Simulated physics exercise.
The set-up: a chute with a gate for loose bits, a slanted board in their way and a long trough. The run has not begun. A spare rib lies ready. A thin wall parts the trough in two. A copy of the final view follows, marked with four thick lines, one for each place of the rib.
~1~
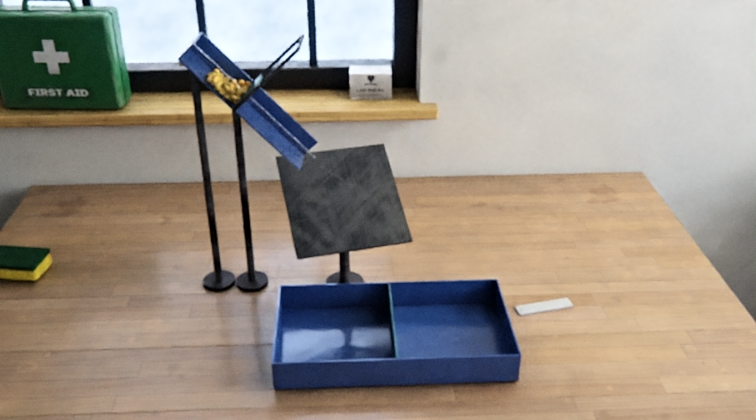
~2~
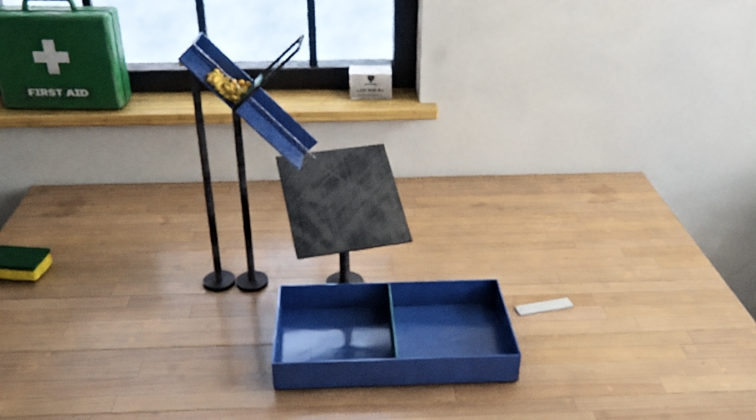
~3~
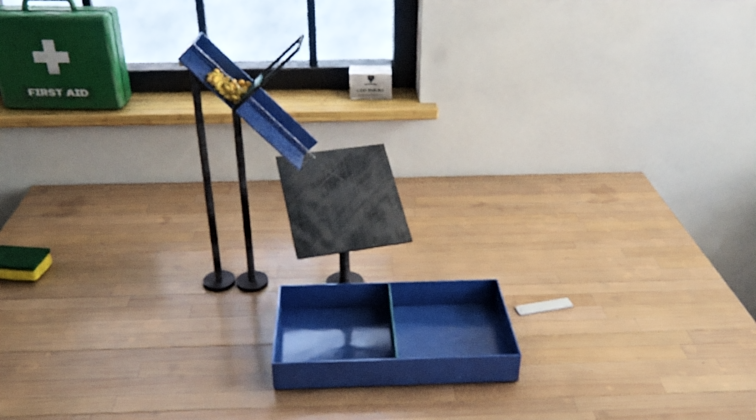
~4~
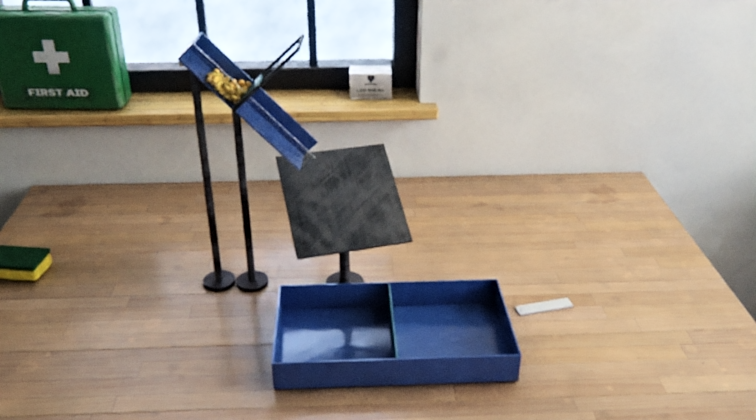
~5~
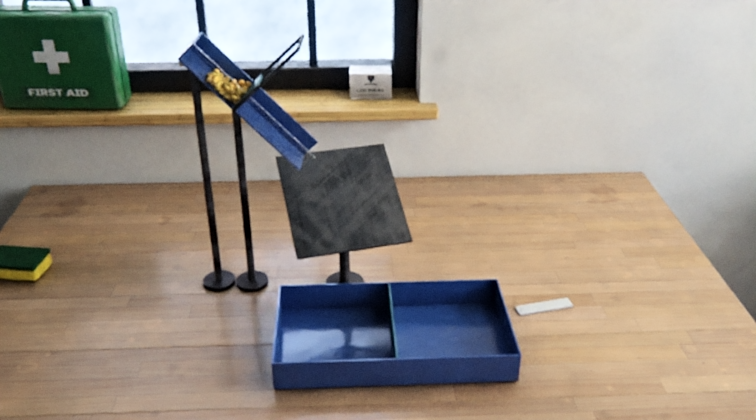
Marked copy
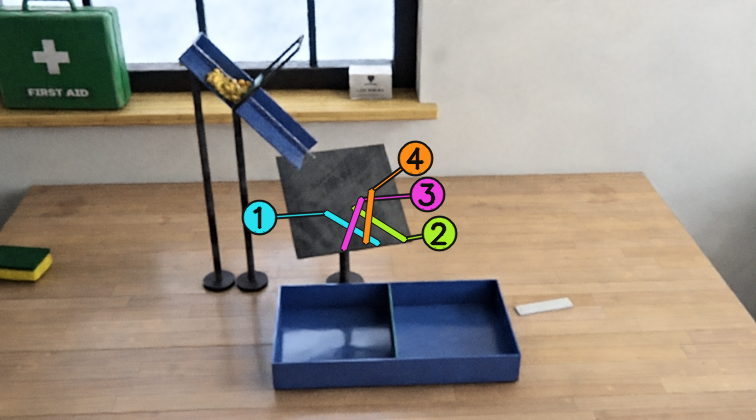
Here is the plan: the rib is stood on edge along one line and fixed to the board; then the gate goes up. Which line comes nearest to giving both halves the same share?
Go for 2.
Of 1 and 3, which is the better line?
That is line 3.
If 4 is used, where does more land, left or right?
Left.
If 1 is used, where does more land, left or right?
Right.
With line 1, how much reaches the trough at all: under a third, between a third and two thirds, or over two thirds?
It is over two thirds.
On the marked copy, line 1 from (326, 213) to (377, 243); line 2 from (354, 208) to (404, 239); line 3 from (361, 199) to (344, 248); line 4 from (371, 191) to (365, 241).
With 1, of what is caught, none at all in the left half, the whole lot in the right.
With 2, of what is caught, close to a third in the left half, close to two thirds in the right.
With 3, of what is caught, the bulk in the left half, a small share in the right.
With 4, of what is caught, all but a few in the left half, only a few in the right.
